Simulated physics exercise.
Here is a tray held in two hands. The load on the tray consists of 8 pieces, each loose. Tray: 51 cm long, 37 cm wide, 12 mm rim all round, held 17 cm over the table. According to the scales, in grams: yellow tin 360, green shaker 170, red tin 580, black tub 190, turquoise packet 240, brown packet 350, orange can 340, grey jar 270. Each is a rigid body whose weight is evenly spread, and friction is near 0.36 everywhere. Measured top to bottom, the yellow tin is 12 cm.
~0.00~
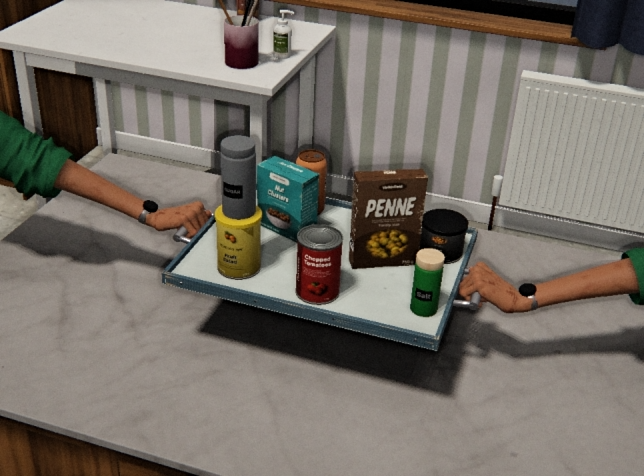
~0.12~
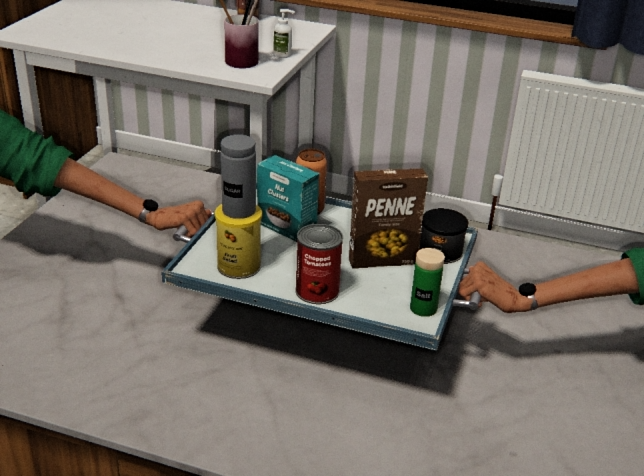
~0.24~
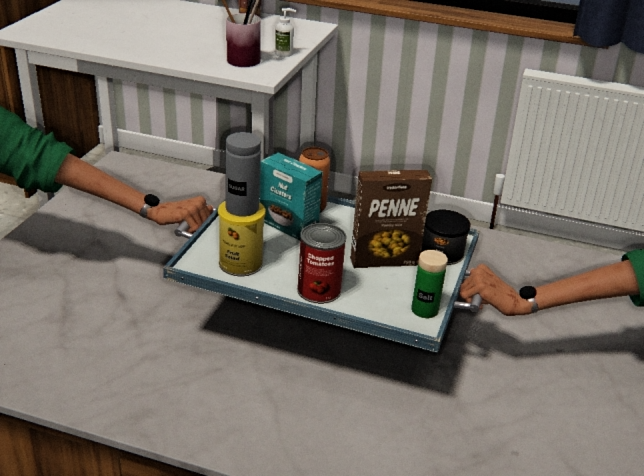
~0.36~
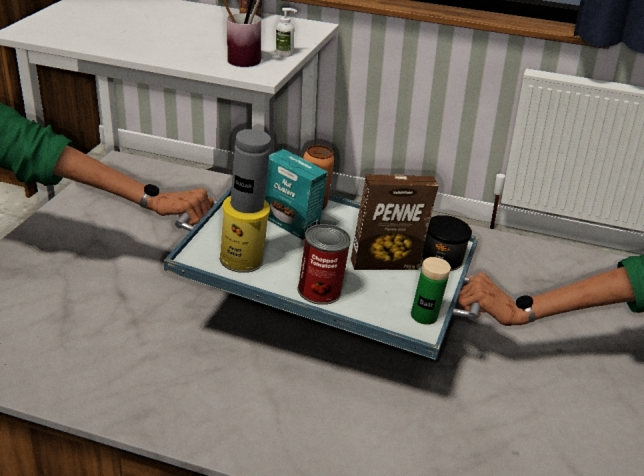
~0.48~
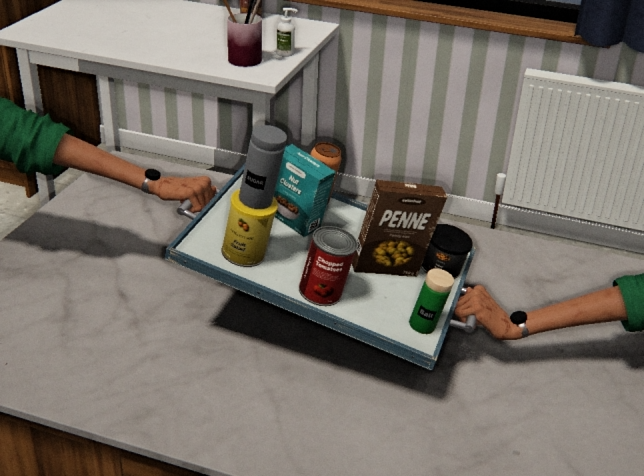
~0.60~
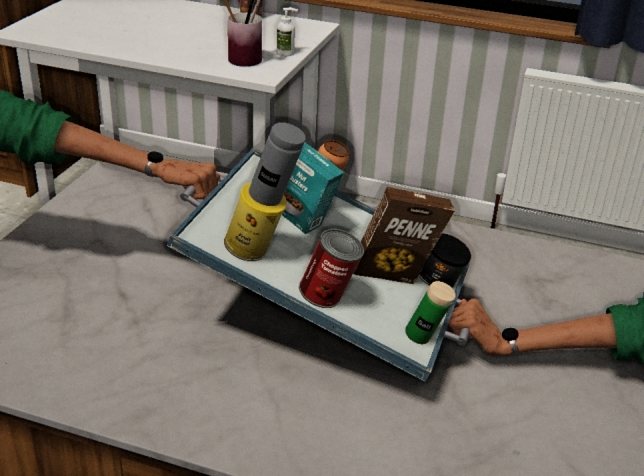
A tray held by two hands in green sleeves stays level at first, then tilts steadily with its right edge down, above a grey marbled counter seen from a fixed, raised viewpoint. It carries a grey jar on a yellow tin at left, a turquoise packet and orange can behind, a red tin in front, and a brown packet, black tub and green shaker at right. The items lean with the tray as the right hand lowers.
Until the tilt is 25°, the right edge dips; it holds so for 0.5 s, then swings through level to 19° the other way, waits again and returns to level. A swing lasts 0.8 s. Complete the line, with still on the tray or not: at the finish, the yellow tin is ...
At the finish, the yellow tin is still there.
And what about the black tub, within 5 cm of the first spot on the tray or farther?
Black tub: Unmoved.
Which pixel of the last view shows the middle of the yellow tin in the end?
Near (375, 291).
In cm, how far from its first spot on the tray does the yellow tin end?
About 28 cm.
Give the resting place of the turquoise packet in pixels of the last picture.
End point: Approx. (389, 222).
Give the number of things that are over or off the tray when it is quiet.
I make it 6.
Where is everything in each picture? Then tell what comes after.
Tray level; yellow tin (239, 241); green shaker (427, 283), in the first frame.
Tray level; black tub (443, 236); turquoise packet (287, 199), in the second frame.
Tilt 2°, right edge down; brown packet (390, 220), in the third frame.
Tilt 5°, right edge down; grey jar (250, 172); green shaker (430, 291), in the fourth frame.
Tilt 11°, right edge down; red tin (328, 266); black tub (445, 252), in the fifth frame.
Tilt 18°, right edge down; yellow tin (255, 222); turquoise packet (303, 187), in the sixth frame.
After 1.20 s, tilt 25°, right edge down; yellow tin on its side near (327, 266); grey jar 67° off its base; brown packet 29° off its base.
After 1.60 s, tilt 20°, right edge down; green shaker, red tin, brown packet and grey jar now off the tray; yellow tin on its side near (413, 295); orange can 53° off its base.
After 2.00 s, tilt 14°, left edge down; orange can now off the tray; yellow tin on its side near (415, 247); turquoise packet moved 23 cm.
After 3.00 s, tilt 14°, left edge down; yellow tin on its side near (370, 278); turquoise packet moved 21 cm.
In the end (4.0 s), off the tray, green shaker, red tin, brown packet, orange can and grey jar; toppled on the tray, yellow tin; not toppled but over 5 cm from the start, turquoise packet; the last one under 5 cm from the start. In the last view, yellow tin near (375, 291).
